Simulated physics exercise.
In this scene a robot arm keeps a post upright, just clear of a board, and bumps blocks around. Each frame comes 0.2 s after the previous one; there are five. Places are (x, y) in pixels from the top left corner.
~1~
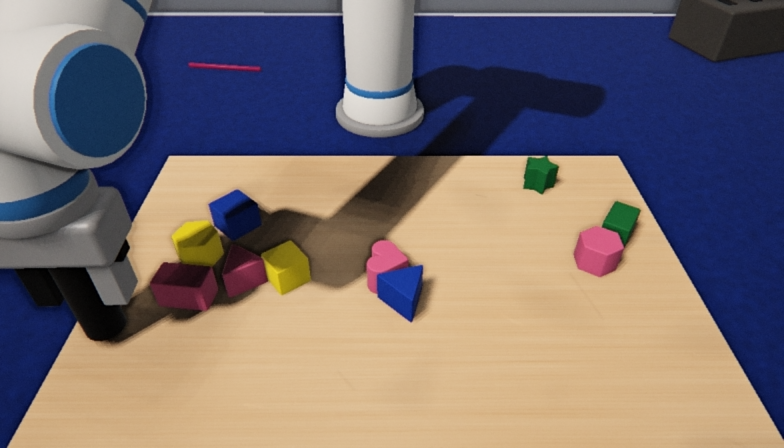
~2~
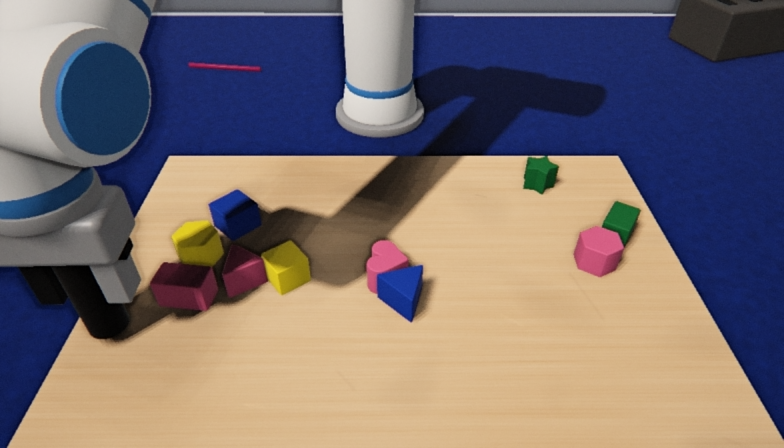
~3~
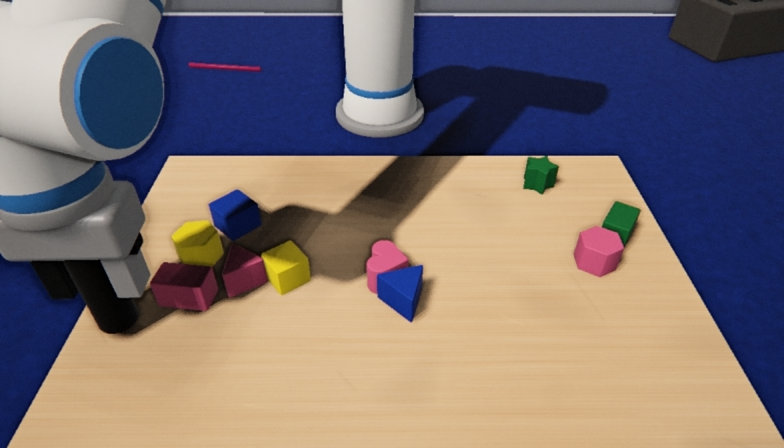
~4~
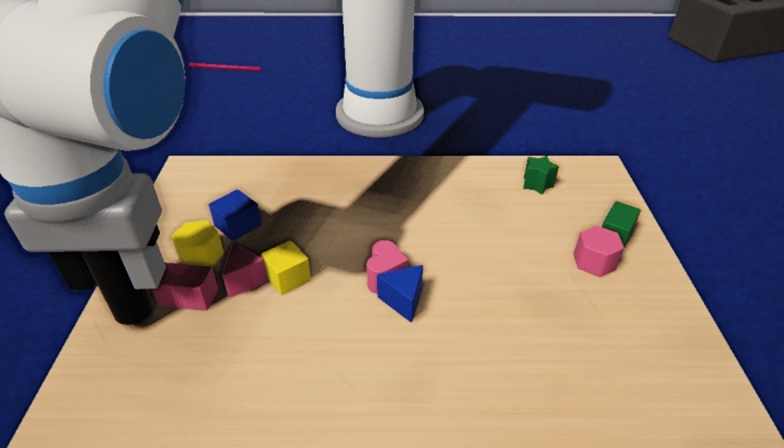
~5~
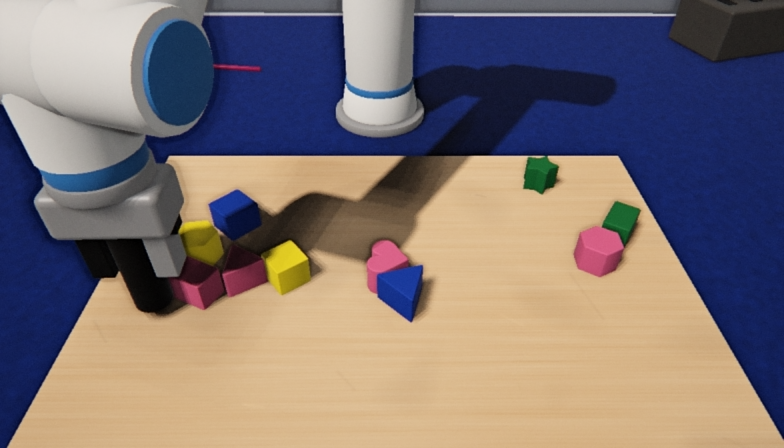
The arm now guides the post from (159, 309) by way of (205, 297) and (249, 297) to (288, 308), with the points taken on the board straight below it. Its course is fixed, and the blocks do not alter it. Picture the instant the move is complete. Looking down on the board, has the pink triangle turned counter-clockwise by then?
Yes - that is the case.
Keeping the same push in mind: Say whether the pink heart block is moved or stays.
The block stays on its spot.
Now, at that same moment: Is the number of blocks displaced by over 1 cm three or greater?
I believe so.
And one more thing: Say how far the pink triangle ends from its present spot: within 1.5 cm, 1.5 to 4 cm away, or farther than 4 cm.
My estimate: Beyond 4 cm.
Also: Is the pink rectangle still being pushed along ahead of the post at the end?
I'd say no.
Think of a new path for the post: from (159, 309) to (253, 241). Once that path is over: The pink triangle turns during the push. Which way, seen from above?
Turns clockwise.
On the path given first. One third of the way, post (202, 288); pink rectangle (228, 257), turned 25° clockwise; pink triangle (260, 252), turned 40° anticlockwise; yellow square block (296, 249), turned 45° clockwise.
Two thirds of the way, post (247, 288); pink rectangle (257, 250); pink triangle (286, 238), turned 55° anticlockwise; yellow square block (315, 244), turned 40° clockwise.
At the end, post (286, 299); pink rectangle (259, 250); yellow hexagonal block still; pink triangle (288, 235), turned 55° anticlockwise; yellow square block (316, 244), turned 40° clockwise; pink heart block still.
